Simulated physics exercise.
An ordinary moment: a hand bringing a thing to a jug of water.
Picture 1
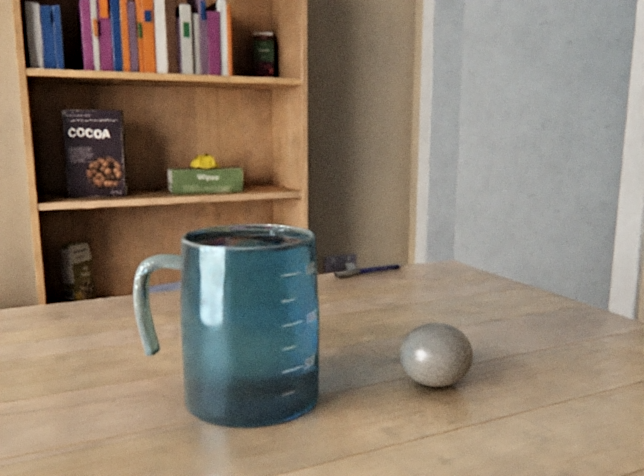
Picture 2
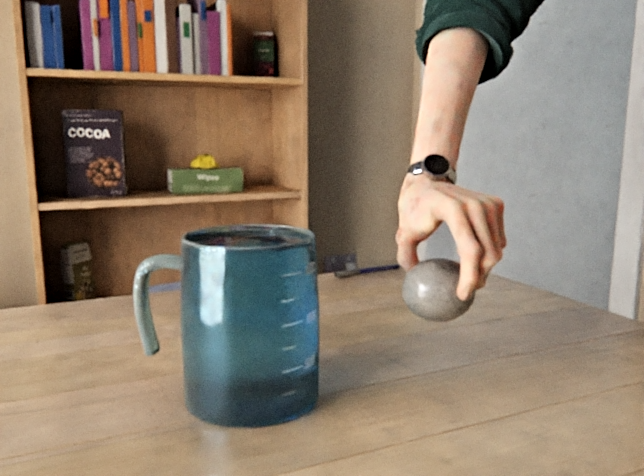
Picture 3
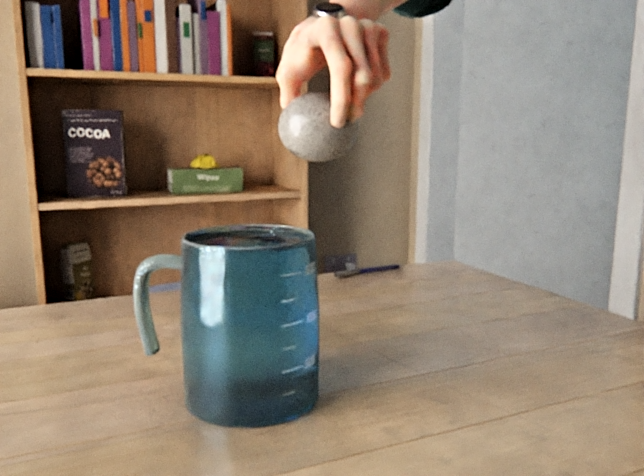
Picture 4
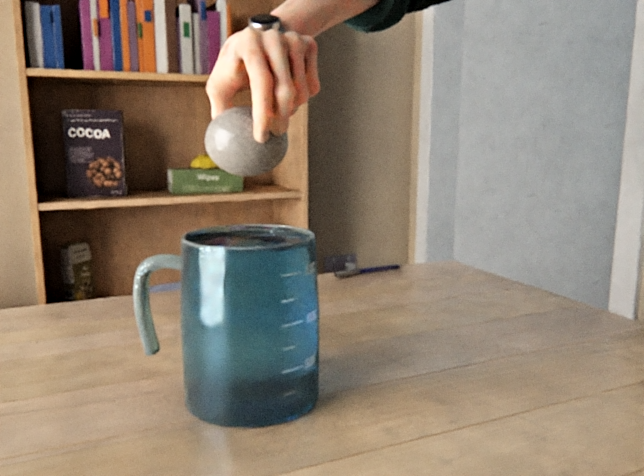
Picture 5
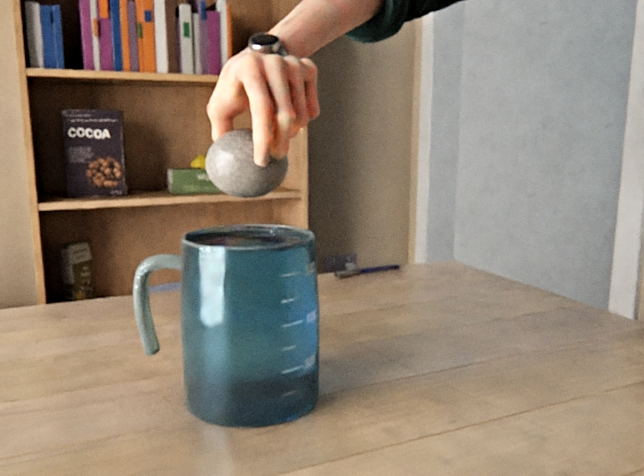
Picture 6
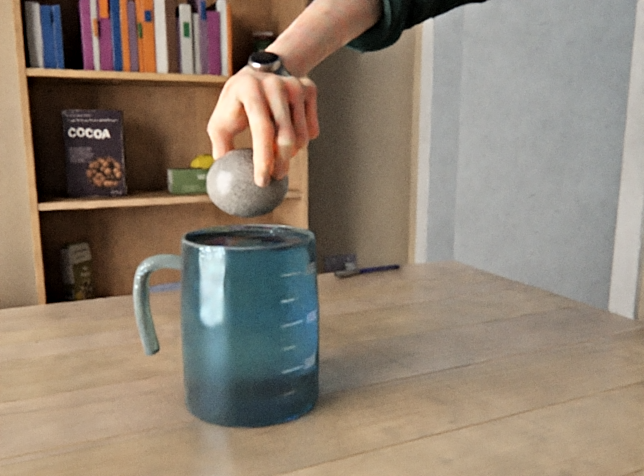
A hand picked up a round grey stone from the wooden table, carried it left over a blue jug with a handle, and lowered it until it was just above the open top.
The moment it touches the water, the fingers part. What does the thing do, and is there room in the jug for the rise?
As I see it, thing: I expect it will go under, jug: I expect it will spill over.
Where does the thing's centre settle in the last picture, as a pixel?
It winds up with its middle close to pixel (252, 359).
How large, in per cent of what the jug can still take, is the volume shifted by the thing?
I reckon close to 270 in a hundred.
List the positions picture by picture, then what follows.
In the first picture, the stone lies on the top at (436, 354); jug (251, 313) nearly full.
In the second picture, a hand picks up the stone at (439, 290); jug nearly full, surface at (249, 241).
In the third picture, the stone is carried over at (319, 127); jug (251, 313) nearly full.
In the fourth picture, the stone is above the jug at (247, 142); jug nearly full, surface at (249, 241).
In the fifth picture, the stone comes down at (248, 164); jug (251, 313) nearly full.
In the sixth picture, the stone is just over the surface at (248, 183); jug nearly full, surface at (249, 241).
A moment on, the stone enters the water; the jug is full to the brim; a puddle lies round it.
Further on, the stone goes on down; the jug is full to the brim; a puddle lies round it.
When it is over, the stone rests at the bottom; the jug is full to the brim; a puddle lies round it.
